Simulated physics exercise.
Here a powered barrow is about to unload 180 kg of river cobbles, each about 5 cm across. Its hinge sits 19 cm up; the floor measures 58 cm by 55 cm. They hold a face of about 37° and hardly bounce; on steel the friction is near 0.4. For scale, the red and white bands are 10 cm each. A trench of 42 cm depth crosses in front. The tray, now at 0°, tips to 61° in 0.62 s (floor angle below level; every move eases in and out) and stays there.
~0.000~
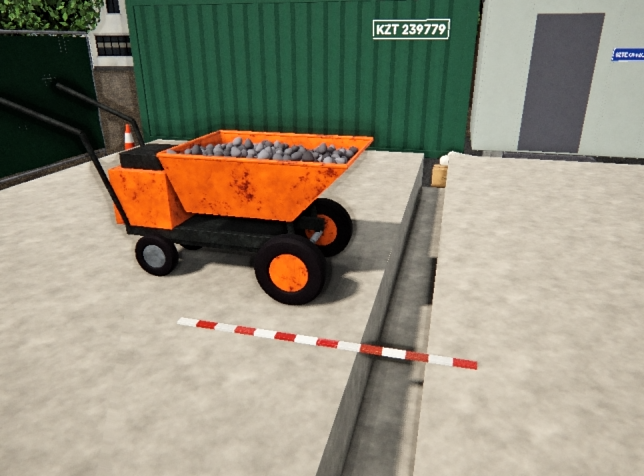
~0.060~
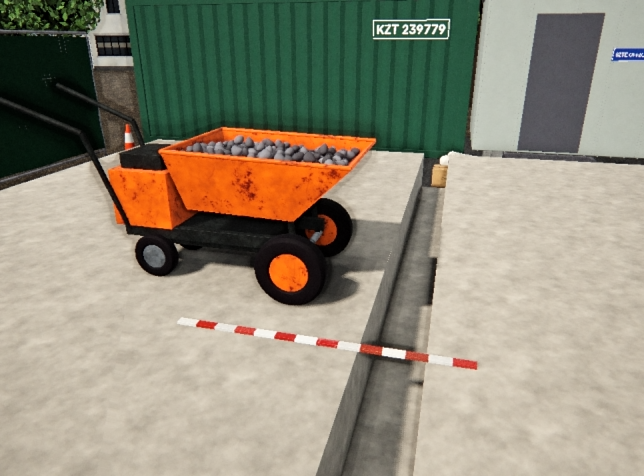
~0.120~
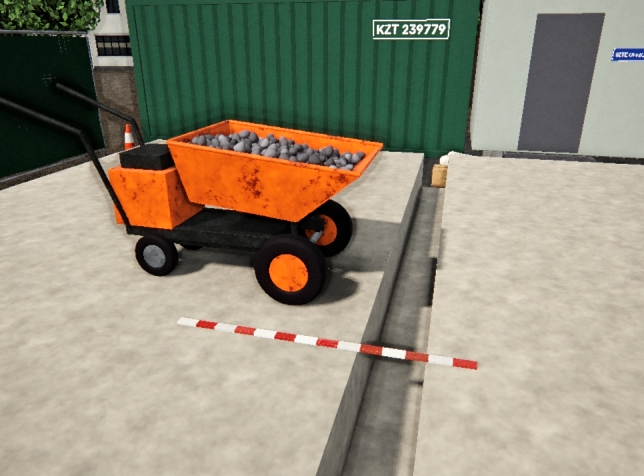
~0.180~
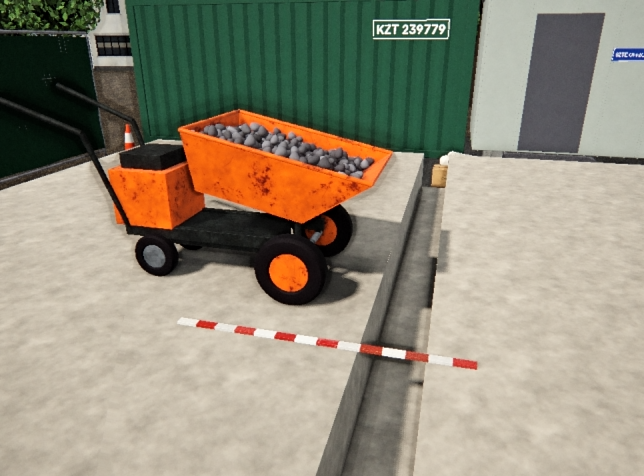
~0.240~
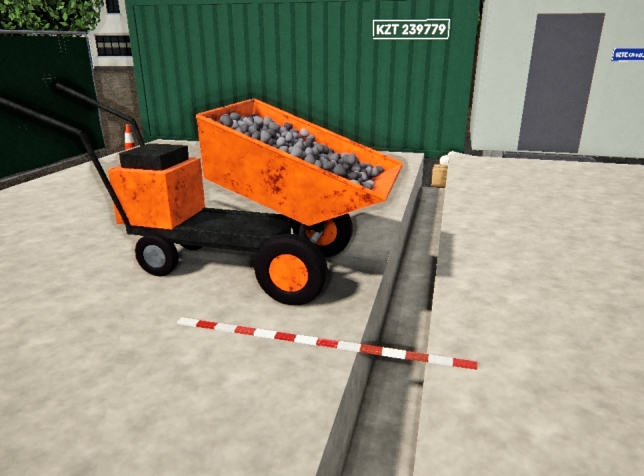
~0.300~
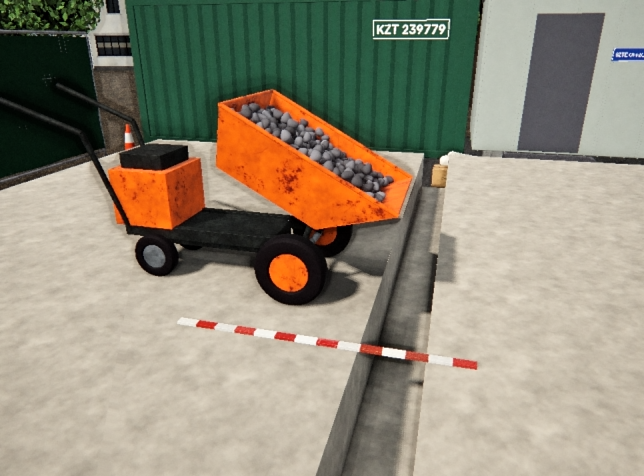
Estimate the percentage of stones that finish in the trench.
Roughly 32 per cent ends in the trench.
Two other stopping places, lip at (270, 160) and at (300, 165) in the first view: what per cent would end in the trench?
First some 85, then 70 per cent.
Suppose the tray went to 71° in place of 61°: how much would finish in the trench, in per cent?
It would be near 20 per cent.
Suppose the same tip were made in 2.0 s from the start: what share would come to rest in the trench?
It would be near 45 per cent.
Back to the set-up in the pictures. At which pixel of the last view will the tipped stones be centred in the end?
Their middle is at about (473, 293).
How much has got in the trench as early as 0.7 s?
About 0 per cent by then.
After 0.5 s the floor is at 51°; 100 % in the tray; the foremost stones are at (407, 229).
After 0.7 s the floor is at 61°; 84 % in the tray, 2 % in the trench, 13 % past the trench; the foremost stones are at (483, 304).
After 1.1 s the floor is at 61°; 33 % in the tray, 3 % in the trench, 64 % past the trench; the foremost stones are at (628, 320).
After 3.0 s the floor is at 61°; 0 % in the tray, 32 % in the trench, 68 % past the trench; the foremost stones are past the picture's edge.
